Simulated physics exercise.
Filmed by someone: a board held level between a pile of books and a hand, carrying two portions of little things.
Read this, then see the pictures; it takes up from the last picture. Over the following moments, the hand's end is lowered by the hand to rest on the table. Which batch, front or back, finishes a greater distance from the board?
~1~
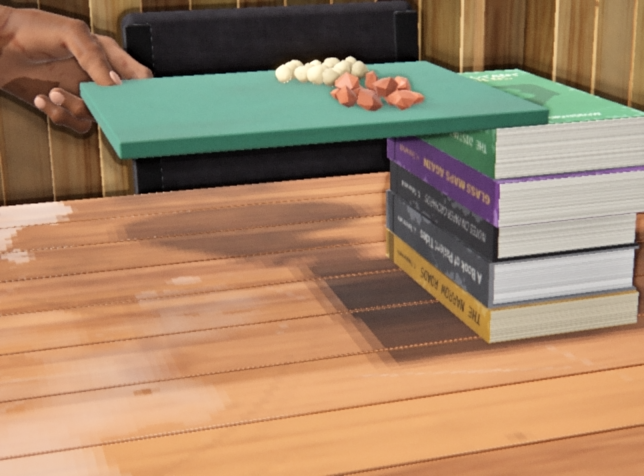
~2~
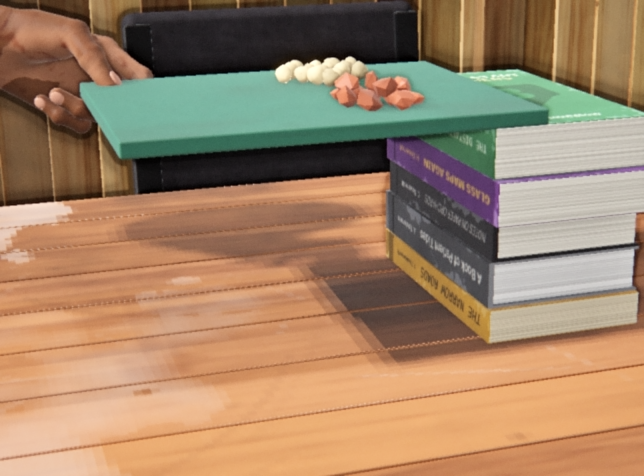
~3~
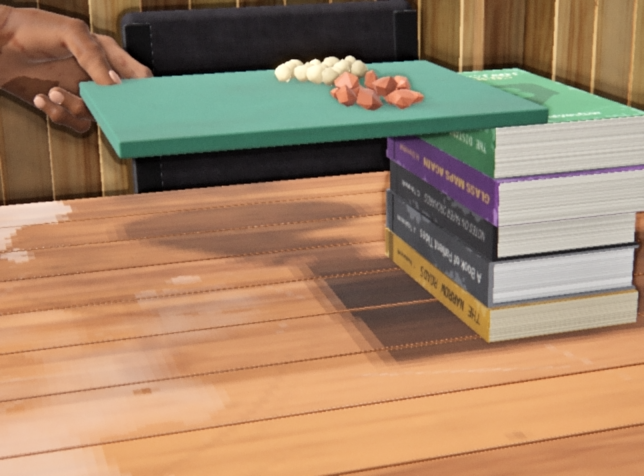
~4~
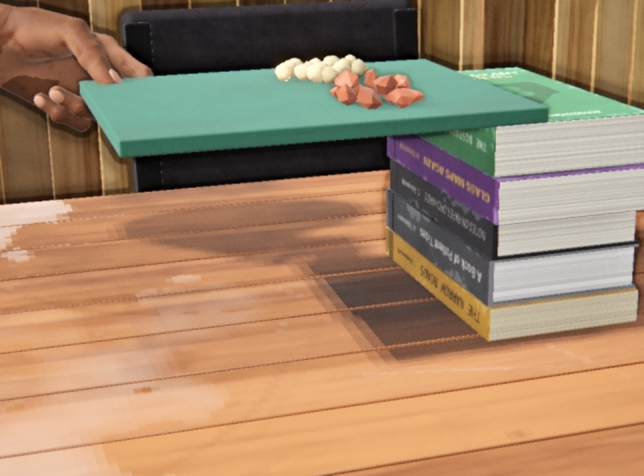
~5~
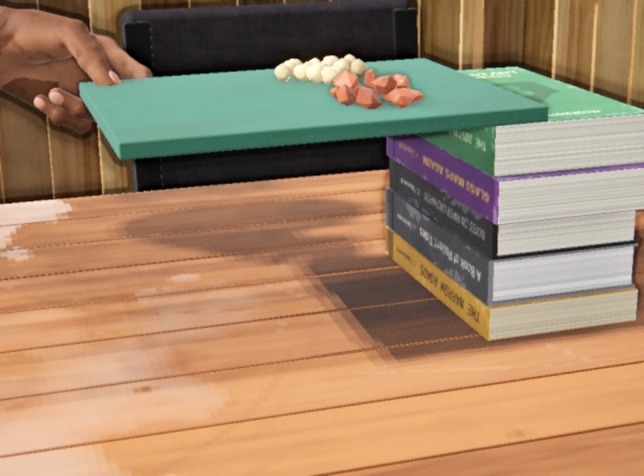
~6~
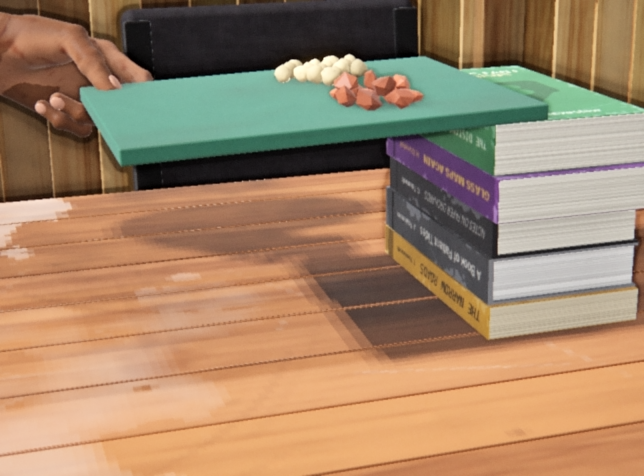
I expect the one more distant from us will go farther.
Then, 0.58 s past the last view, board sloping at 16°; front batch all still on the board; back batch all still on the board.
Then, 1.19 s past the last view, board sloping at 32°; front batch nearly all still on the board; back batch mostly up to a board's length out.
Then, 1.92 s past the last view, board resting at 39°; front batch mostly at the foot of the board; back batch mostly up to a board's length out.
Finally, board resting at 39°; front batch mostly at the foot of the board; back batch mostly up to a board's length out; the back batch has gone farther.
